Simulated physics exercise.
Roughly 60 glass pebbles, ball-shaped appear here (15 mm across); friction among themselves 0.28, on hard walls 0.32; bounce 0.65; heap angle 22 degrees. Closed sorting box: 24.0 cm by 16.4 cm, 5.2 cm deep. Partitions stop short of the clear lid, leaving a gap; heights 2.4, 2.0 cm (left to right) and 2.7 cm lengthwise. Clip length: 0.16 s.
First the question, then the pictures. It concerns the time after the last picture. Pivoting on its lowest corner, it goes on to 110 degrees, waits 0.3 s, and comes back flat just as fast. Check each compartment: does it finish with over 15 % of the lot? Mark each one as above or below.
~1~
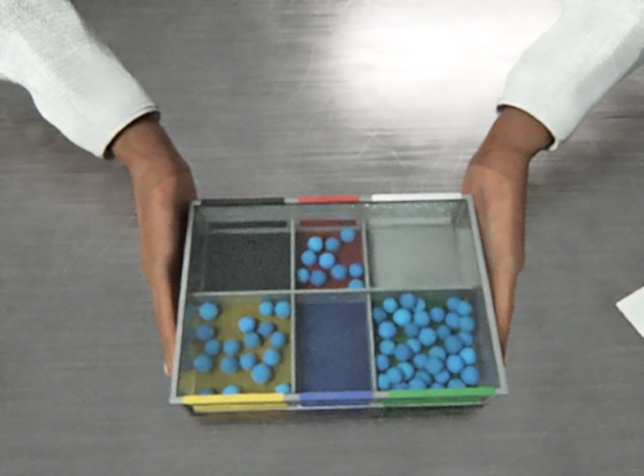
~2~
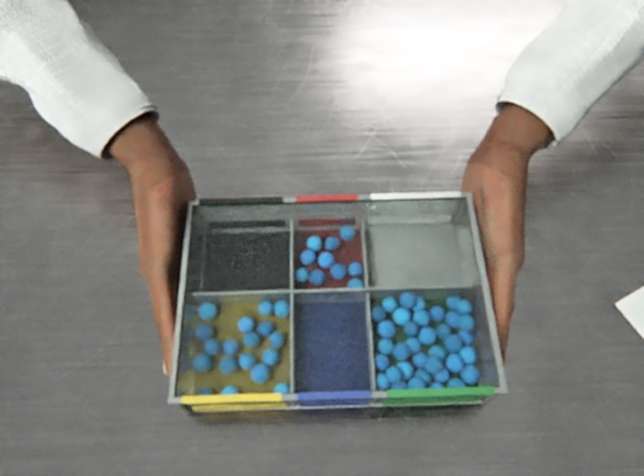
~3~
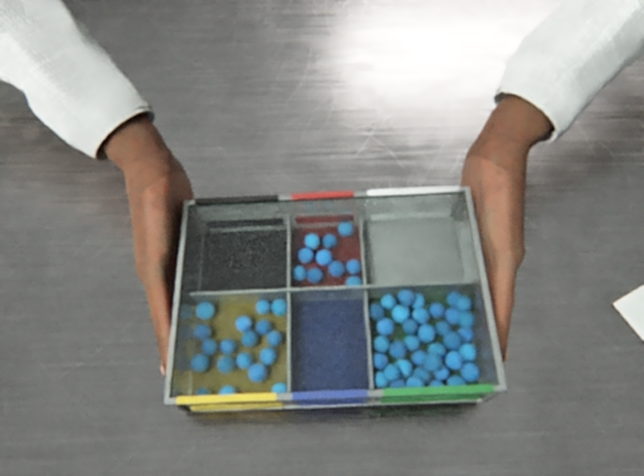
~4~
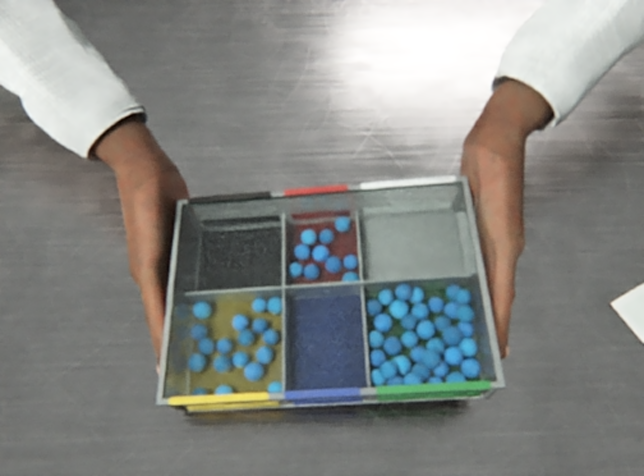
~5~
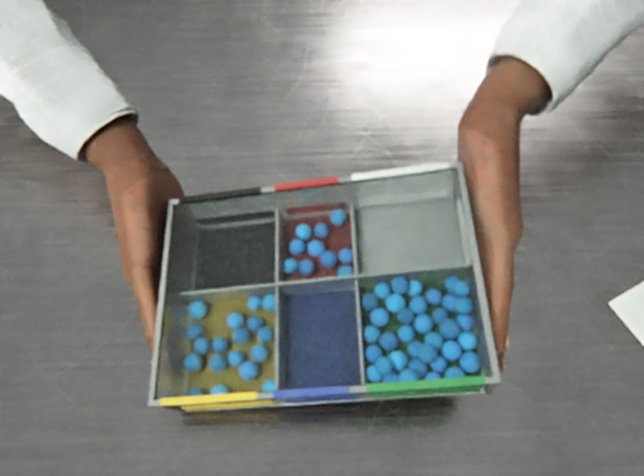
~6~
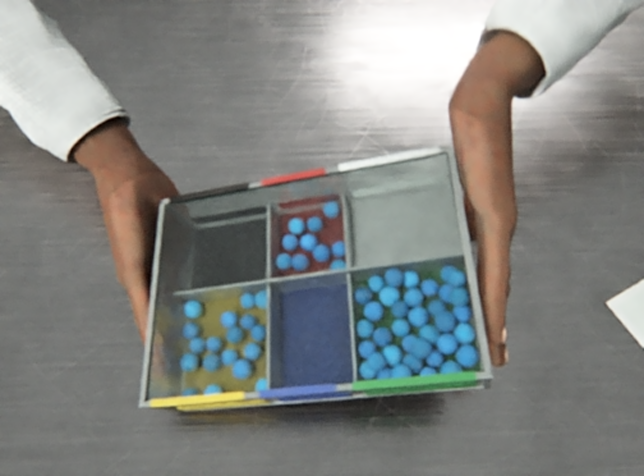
Marked: Red below; blue below; green below; yellow above; white below; black above.
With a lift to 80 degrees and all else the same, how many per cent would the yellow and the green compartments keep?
Then yellow would get 60 per cent and green 5 per cent.
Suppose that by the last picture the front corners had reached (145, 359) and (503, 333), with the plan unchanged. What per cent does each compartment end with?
Red 30, blue 0, green 0, yellow 10, white 10, black 50.
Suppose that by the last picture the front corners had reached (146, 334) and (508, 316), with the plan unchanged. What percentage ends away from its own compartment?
Near 85 %.
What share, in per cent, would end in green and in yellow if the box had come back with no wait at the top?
In per cent: Green 0; yellow 70.
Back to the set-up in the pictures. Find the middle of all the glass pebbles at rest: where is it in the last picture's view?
Centre at rest, approx.: (229, 339) px.
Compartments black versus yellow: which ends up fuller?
More ends up in the yellow one.
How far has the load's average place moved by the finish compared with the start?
Measured shift: Some 10.5 cm.
Then, 0.72 s after the last picture, tilt 110 degrees; blue 10 %, yellow 75 %, black 20 %.
Then, 1.21 s after the last picture, tilt 61 degrees; yellow 75 %, black 25 %.
Then, 1.76 s after the last picture, tilt 0 degrees; yellow 75 %, black 25 %.
In the end, red 0 %, blue 0 %, green 0 %, yellow 75 %, white 0 %, black 25 %.
